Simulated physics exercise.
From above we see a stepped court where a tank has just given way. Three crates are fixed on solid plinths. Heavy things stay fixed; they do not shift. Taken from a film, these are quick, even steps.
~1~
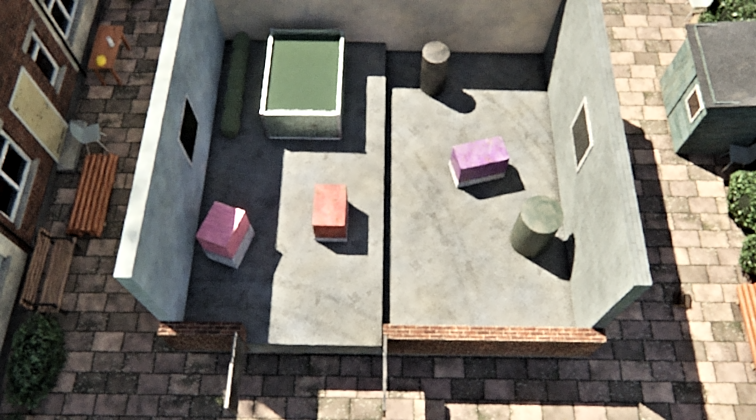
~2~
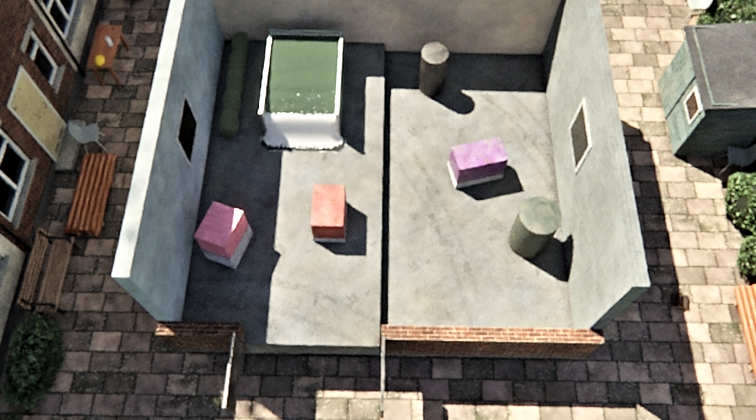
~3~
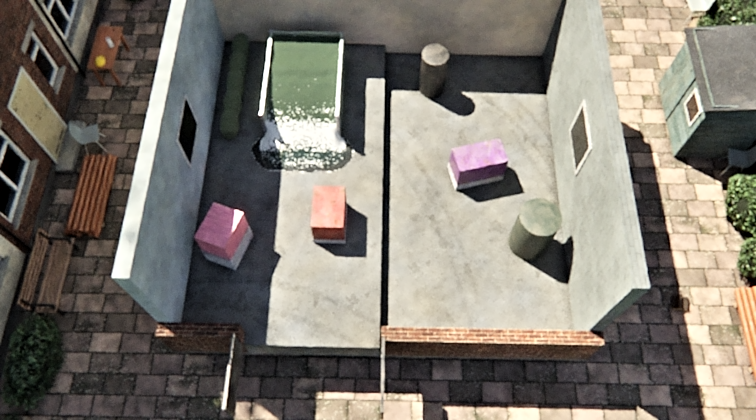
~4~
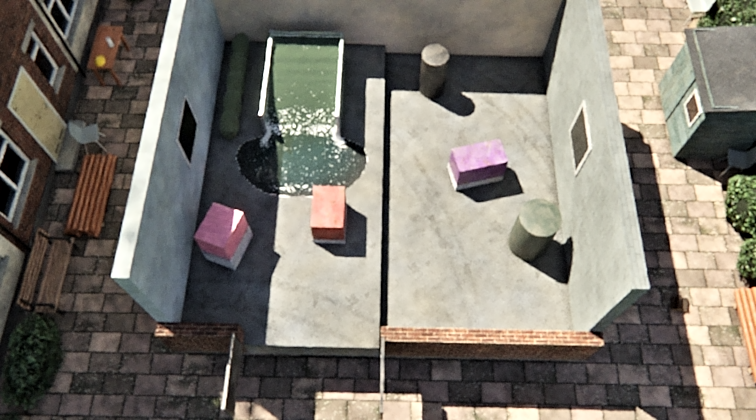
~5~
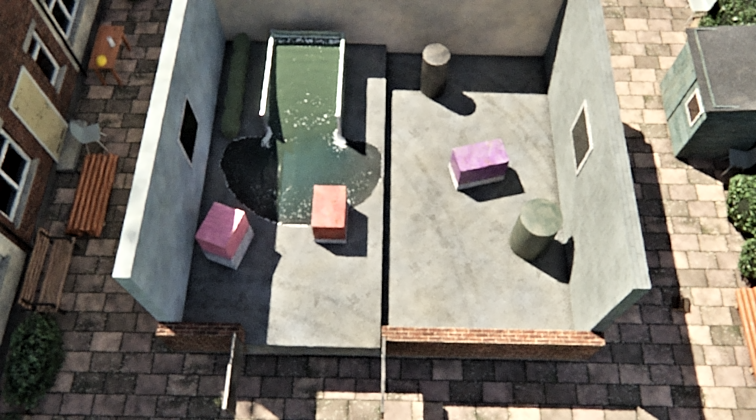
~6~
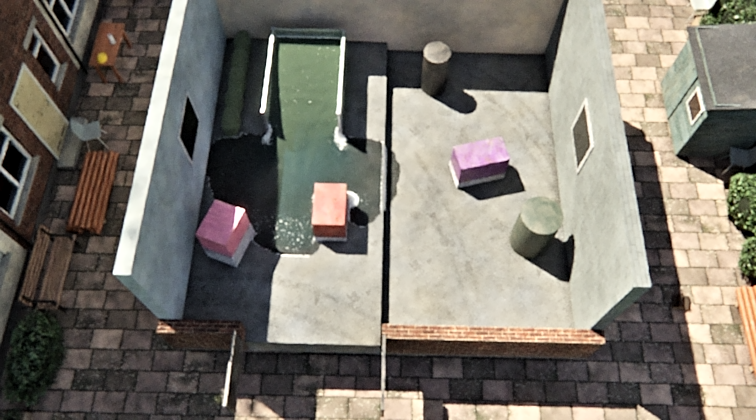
Green water pours from the front of an open tank in a walled court, spreading across the grey floor in a widening dark pool that reaches the pink and orange blocks, while the blocks and cylinders stay still.
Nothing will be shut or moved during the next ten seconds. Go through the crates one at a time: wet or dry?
One by one: The red crate meets the water; the pink crate never meets the water; the purple crate never meets the water.
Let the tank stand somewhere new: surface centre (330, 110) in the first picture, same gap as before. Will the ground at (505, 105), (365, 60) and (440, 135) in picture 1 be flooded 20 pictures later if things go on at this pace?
First unwetted; next unwetted; last unwetted.
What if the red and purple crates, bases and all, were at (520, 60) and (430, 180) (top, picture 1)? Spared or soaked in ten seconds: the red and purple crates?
As I read it, the red crate stays clear and the purple crate stays clear.
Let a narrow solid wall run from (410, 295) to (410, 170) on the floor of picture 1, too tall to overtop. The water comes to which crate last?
The one in purple.
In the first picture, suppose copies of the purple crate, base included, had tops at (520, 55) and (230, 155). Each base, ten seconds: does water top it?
Crate one: Stays clear. Crate two: Is inundated.
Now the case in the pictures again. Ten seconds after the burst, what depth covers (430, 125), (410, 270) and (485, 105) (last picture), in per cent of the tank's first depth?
Taking the places in turn, I get roughly 0, 4 and 2 percent.
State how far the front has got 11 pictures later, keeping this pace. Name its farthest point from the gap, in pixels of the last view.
Pixel estimate: (513, 310).
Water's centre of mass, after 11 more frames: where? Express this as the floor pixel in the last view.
Near pixel (308, 181).
A moment on, water covers 30 % of the floor; the red crate water round its plinth, the pink crate water round its plinth, the purple crate not reached.
Next, water covers 45 % of the floor; the red crate water round its plinth, the pink crate water round its plinth, the purple crate water round its plinth.
Then, water covers 50 % of the floor; the red crate water round its plinth, the pink crate water round its plinth, the purple crate water round its plinth.
Later, water covers 60 % of the floor; the red crate water round its plinth, the pink crate water round its plinth, the purple crate water round its plinth.
In the end, water covers 75 % of the floor; the red crate was topped, the pink crate stayed above the water, the purple crate stayed above the water.
